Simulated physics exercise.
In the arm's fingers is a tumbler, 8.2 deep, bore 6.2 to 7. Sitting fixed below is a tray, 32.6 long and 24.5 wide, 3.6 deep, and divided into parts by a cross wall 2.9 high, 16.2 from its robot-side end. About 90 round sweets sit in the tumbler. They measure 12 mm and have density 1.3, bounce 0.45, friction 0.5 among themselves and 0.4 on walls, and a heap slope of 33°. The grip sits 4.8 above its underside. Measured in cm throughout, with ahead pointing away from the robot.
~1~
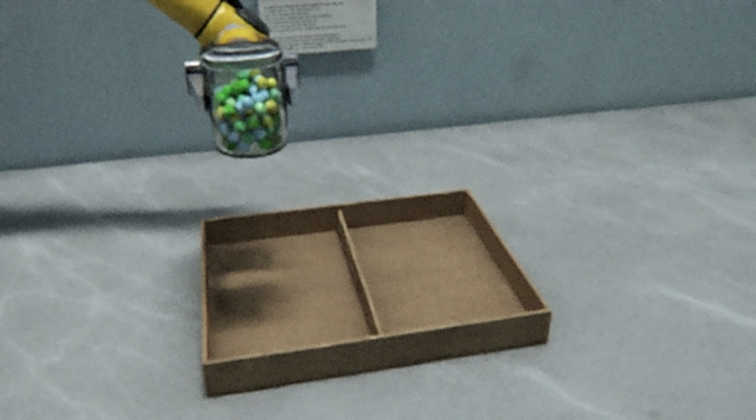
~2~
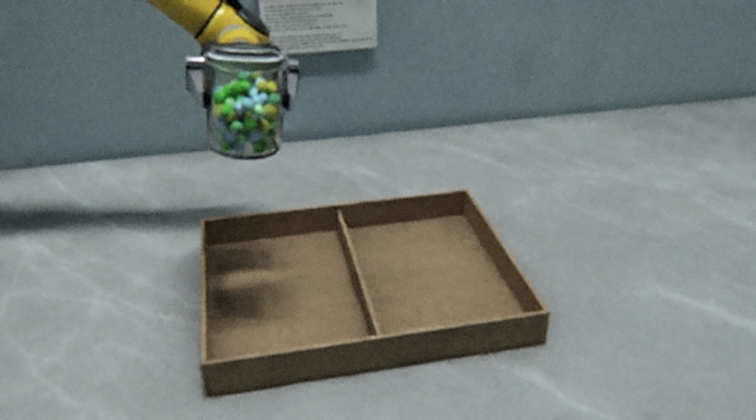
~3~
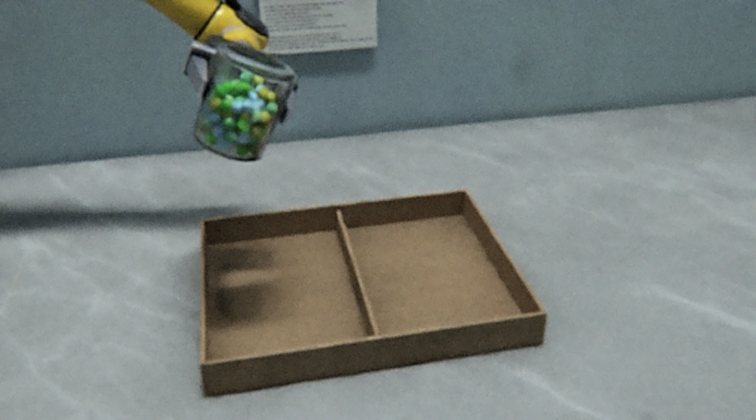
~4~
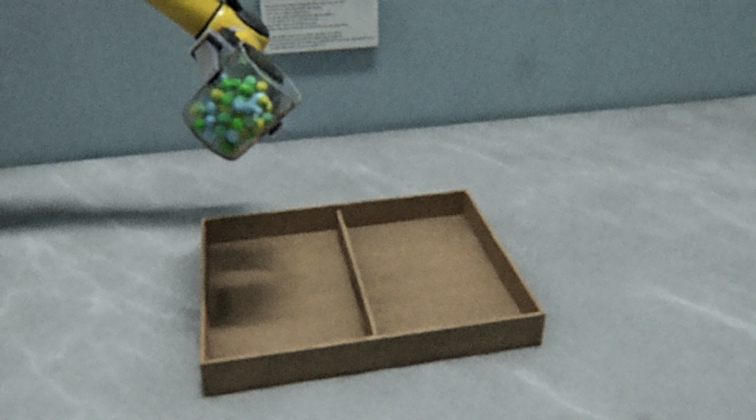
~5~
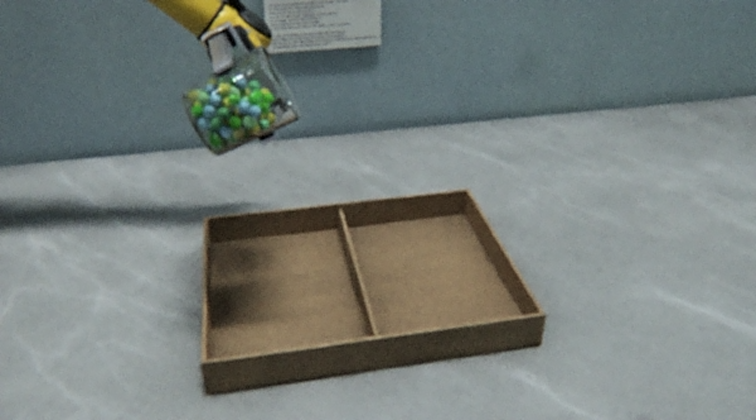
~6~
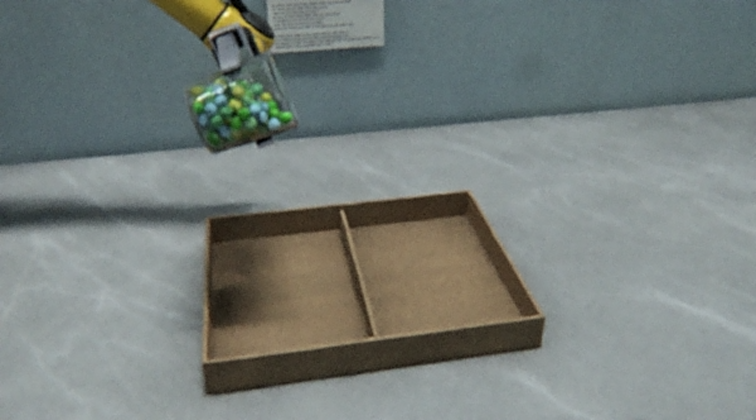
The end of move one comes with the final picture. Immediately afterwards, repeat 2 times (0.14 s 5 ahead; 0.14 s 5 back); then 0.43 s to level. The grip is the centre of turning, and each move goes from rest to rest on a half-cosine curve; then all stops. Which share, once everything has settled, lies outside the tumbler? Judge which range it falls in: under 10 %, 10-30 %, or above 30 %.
It falls above 30 %.
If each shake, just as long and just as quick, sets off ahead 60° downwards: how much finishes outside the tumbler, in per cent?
Close to 0 in a hundred.
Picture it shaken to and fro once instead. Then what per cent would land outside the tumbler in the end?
I'd expect close to 35 per cent then.
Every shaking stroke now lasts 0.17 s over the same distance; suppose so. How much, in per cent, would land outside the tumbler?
Around 35 percent.
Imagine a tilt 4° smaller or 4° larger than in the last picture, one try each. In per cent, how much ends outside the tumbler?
I'd say close to 40 and 65 per cent, in that order.
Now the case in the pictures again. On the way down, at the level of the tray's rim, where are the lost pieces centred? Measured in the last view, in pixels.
Estimated centre around (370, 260) in pixels.
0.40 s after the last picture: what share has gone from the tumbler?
35 %.
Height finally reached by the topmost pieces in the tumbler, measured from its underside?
I'd say near 4.5 cm from the bottom.
Then, 0.40 s after the last picture, tilted 73° forward, highest piece 24 above the table; 60 in the tumbler, 13 in the robot-side part, 12 in the far-side part, 7 in flight or on a rim.
Then, 0.79 s after the last picture, tilted 32° forward, highest piece 25 above the table; 41 in the tumbler, 29 in the far-side part, 22 in the robot-side part.
Then, 1.19 s after the last picture, level, highest piece 24 above the table; 41 in the tumbler, 29 in the far-side part, 22 in the robot-side part.
Then, 2.24 s after the last picture, level, highest piece 24 above the table; 41 in the tumbler, 29 in the far-side part, 22 in the robot-side part.
Final count, 41 in the tumbler, 29 in the far-side part, 22 in the robot-side part. That is 55 % outside the tumbler.
